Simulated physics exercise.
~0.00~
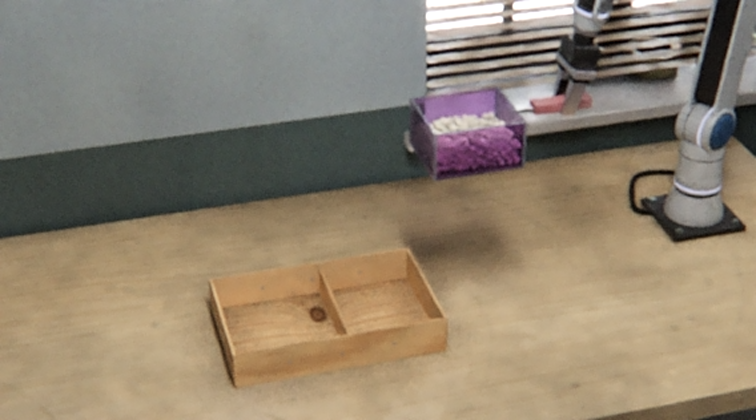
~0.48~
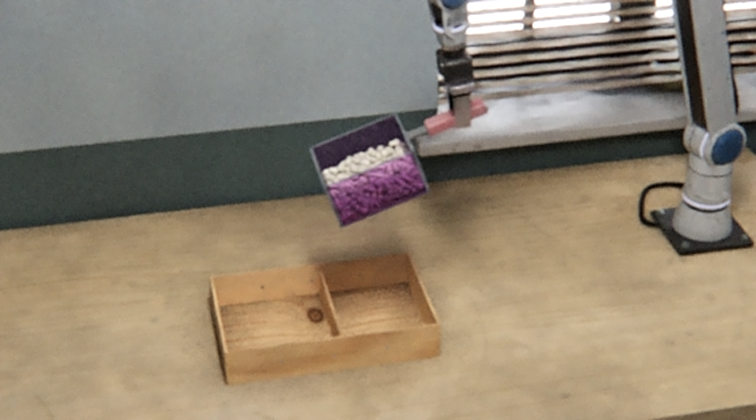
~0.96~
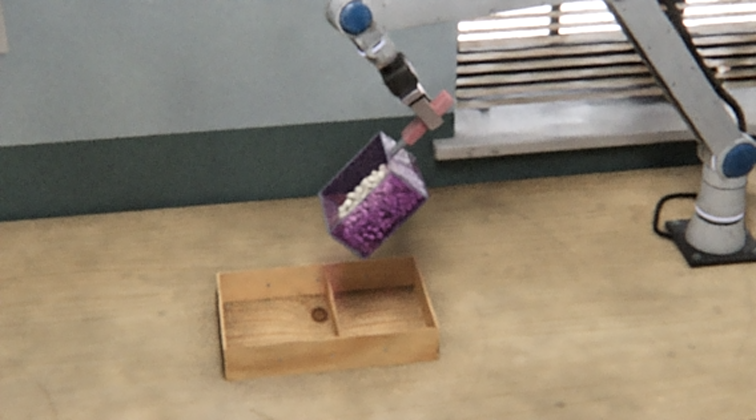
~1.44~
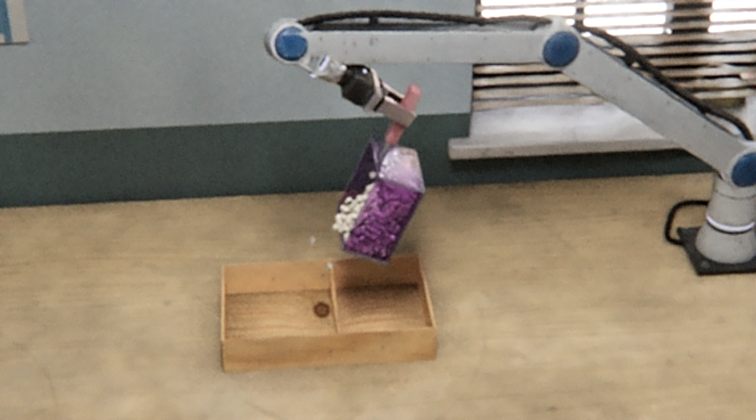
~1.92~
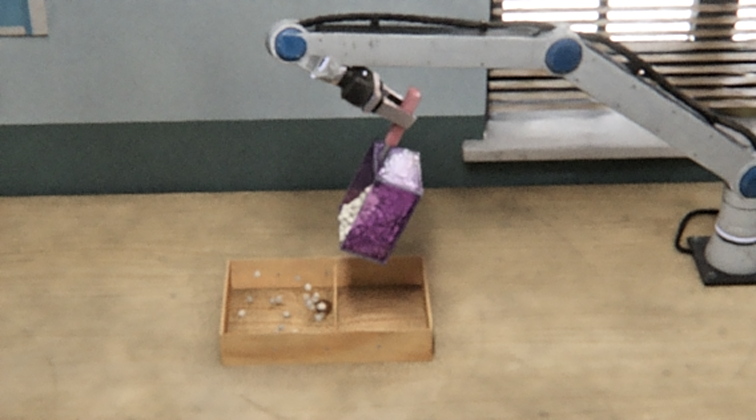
In this clip, a robot arm carries a purple box of white and purple beads left over a divided wooden crate, tilting it steadily until a few white beads spill into the crate's left compartment, while most stay in the tipped box.
